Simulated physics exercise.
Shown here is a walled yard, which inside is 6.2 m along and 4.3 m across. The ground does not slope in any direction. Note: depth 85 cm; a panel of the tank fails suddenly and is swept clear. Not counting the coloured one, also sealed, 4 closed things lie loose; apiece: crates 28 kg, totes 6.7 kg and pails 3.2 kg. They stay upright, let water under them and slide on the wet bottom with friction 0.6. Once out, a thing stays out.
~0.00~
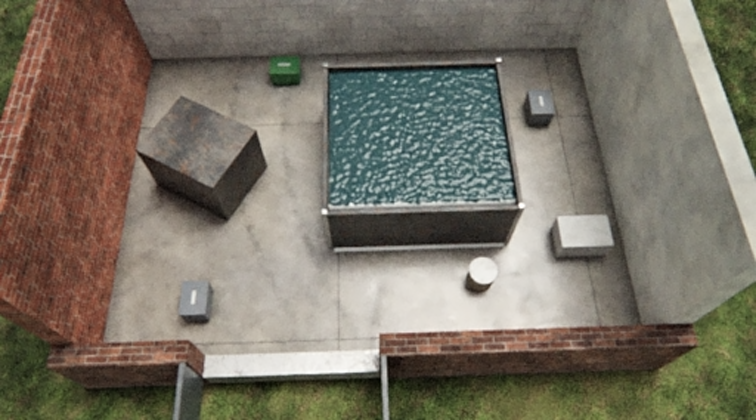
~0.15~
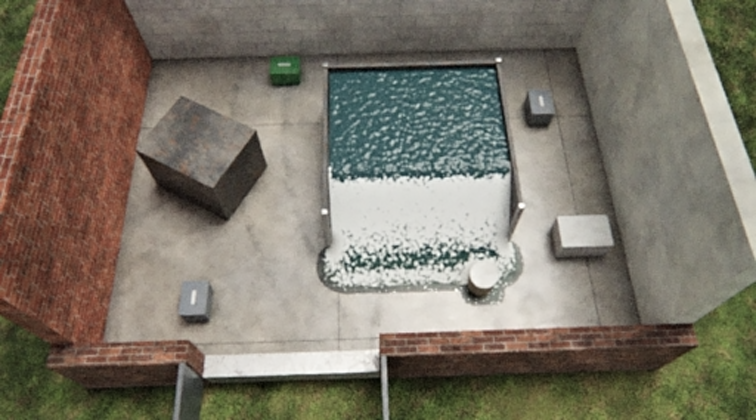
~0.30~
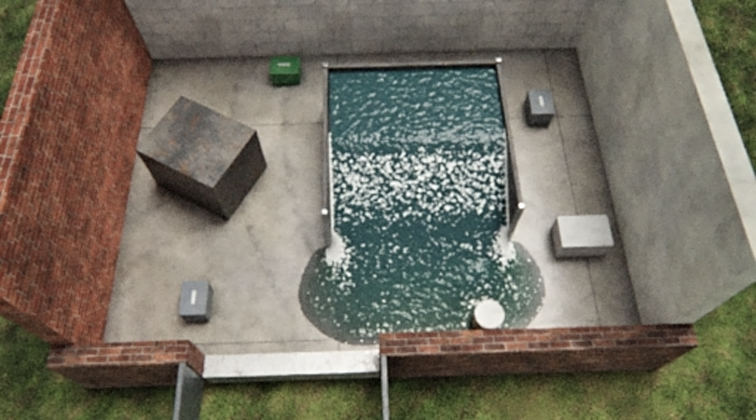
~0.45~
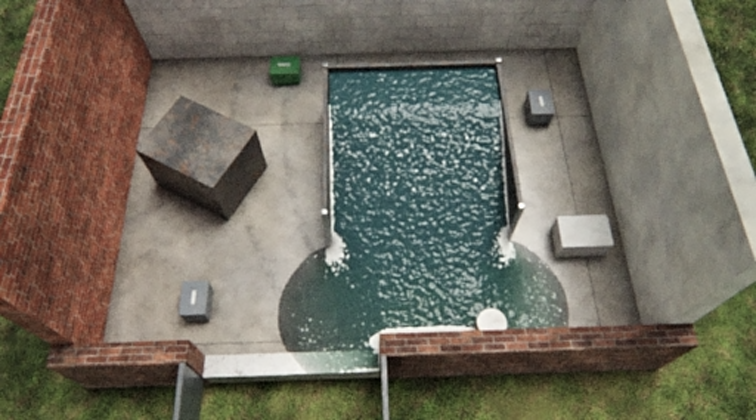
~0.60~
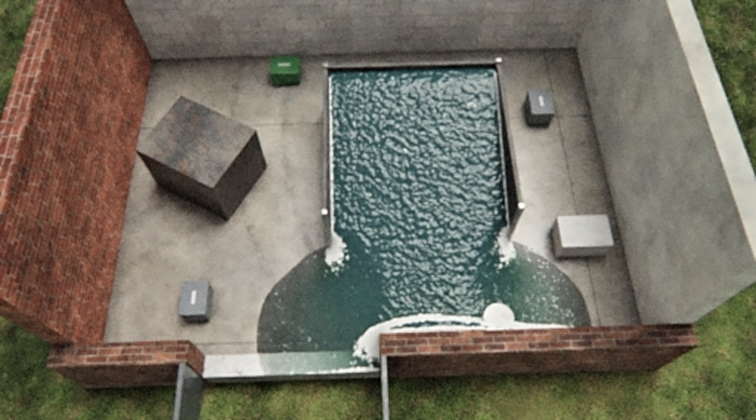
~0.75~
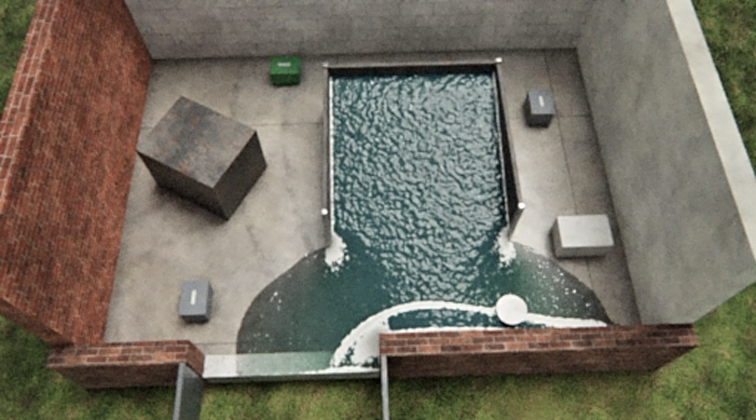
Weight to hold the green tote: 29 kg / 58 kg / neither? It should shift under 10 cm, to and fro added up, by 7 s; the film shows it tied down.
29 kg.
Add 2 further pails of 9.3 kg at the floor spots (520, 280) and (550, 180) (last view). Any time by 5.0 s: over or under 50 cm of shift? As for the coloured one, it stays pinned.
Result, in order - above threshold; above threshold.
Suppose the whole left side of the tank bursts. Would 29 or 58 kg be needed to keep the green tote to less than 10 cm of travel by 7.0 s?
Then only the larger load is enough.
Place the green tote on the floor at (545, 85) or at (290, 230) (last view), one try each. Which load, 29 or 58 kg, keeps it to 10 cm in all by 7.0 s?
In turn: Only the larger holds; the smaller is enough.
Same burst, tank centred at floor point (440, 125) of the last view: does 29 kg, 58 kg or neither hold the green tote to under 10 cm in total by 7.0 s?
In that case the smaller load will do.
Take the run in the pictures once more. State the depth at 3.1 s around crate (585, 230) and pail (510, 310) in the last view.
Close to 13 and 11 centimetres.
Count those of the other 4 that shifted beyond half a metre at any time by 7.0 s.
That comes to 4.
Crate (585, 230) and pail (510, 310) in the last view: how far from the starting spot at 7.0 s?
350 cm, 250 cm.
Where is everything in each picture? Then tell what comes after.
In the first frame, the green tote at (284, 65), on the bottom; water covers 4.2 m2; 0 of 5 have shifted.
In the second frame, the green tote at (284, 65), on the bottom; water covers 5.5 m2; 1 of 5 have shifted.
In the third frame, the green tote at (284, 65) rests on the ground; 7.3 m2 under water; 1 of 5 have shifted.
In the fourth frame, the green tote at (284, 65), on the bottom; water covers 8.3 m2; 1 of 5 have shifted.
In the fifth frame, the green tote at (284, 65) rests on the ground; water covers 8.9 m2; 1 of 5 have shifted.
In the sixth frame, the green tote at (284, 65), on the bottom; water covers 9.2 m2; 1 of 5 have shifted.
After 1.4 s the green tote would be 0 cm from its start with 29 kg and 0 cm from its start with 58 kg; 0 cm of water round it then.
After 3.1 s the green tote would be 0 cm from its start with 29 kg and 0 cm from its start with 58 kg; 0 cm of water round it then.
After 4.9 s the green tote would be 4 cm from its start with 29 kg and 0 cm from its start with 58 kg; 6 cm of water round it then.
After 7.0 s the green tote would be 4 cm from its start with 29 kg and 0 cm from its start with 58 kg; 8 cm of water round it then.
